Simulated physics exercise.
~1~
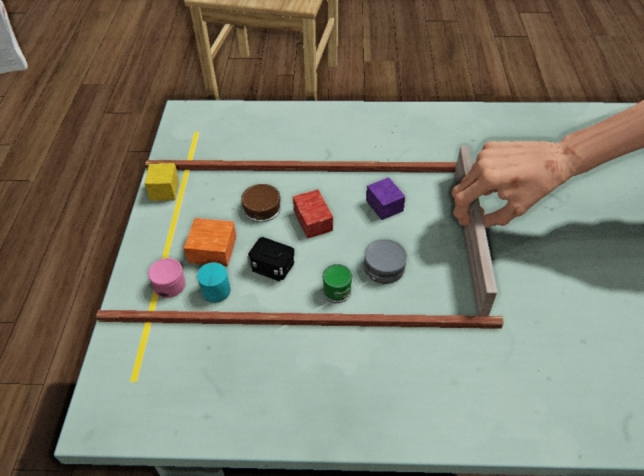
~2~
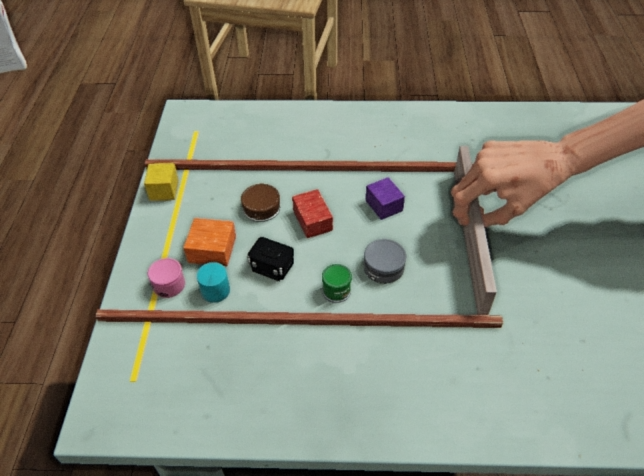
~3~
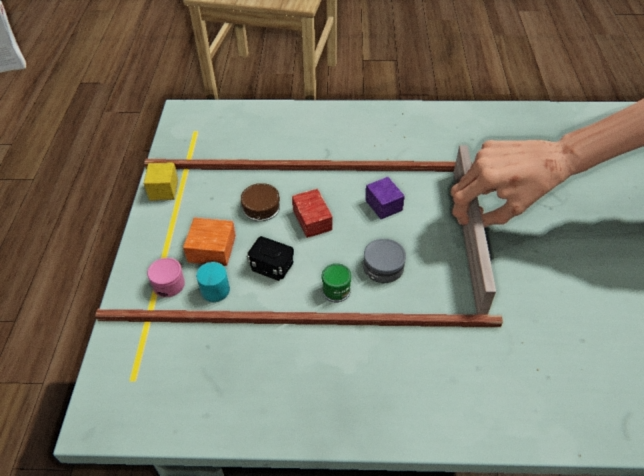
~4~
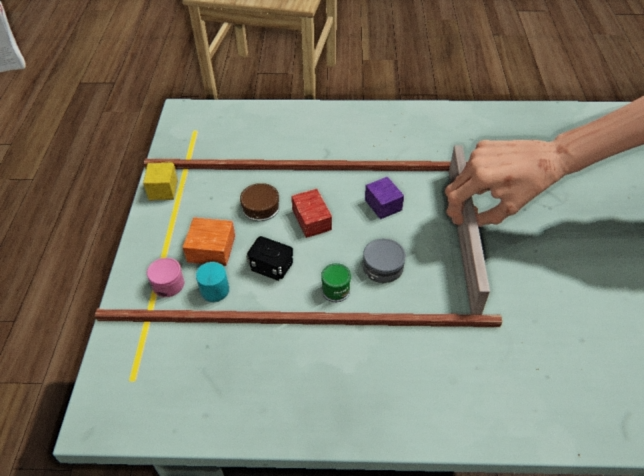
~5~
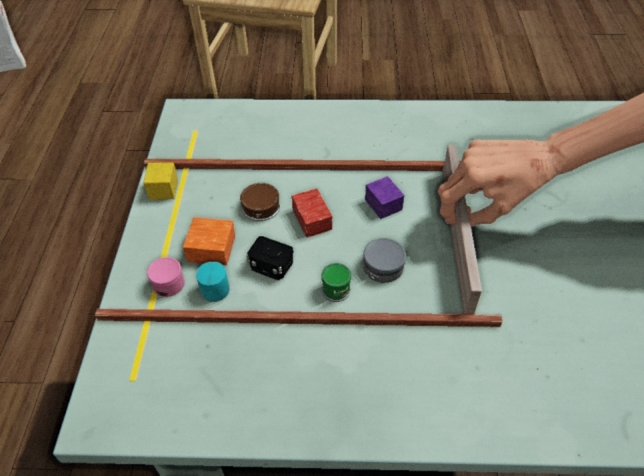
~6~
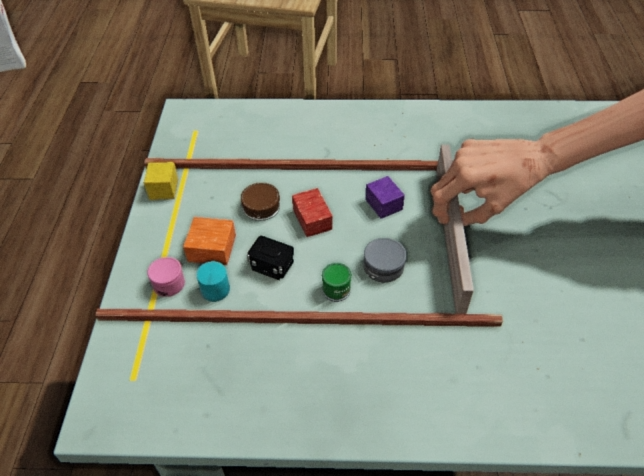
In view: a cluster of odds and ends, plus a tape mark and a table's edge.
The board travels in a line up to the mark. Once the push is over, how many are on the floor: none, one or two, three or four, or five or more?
On the floor: Three or four.
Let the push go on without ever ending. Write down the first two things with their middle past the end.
The yellow block goes first, followed by the pink tub.
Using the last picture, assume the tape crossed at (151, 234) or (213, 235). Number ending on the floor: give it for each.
You'd get 6 the first time and 0 the second.
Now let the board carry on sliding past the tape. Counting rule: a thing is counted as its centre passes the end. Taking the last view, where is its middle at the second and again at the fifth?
Pixels, in order: Around (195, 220), around (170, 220).
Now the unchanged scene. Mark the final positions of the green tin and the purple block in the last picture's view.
Roughly at (139, 284) and at (165, 190), in that order.
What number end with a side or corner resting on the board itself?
At rest, 4 are in contact.
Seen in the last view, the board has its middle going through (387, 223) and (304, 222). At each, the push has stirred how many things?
So 2, and at the other place 7.
Soon after, none off yet; yellow block at rest near (162, 181); pink tub at rest near (167, 277); orange block at rest near (210, 241).
Then, none off yet; yellow block at rest near (162, 181); pink tub moving near (156, 282); orange block moved about its own width near (178, 237).
At rest, the number that fall off is three or four; fallen, orange block, pink tub and yellow block.
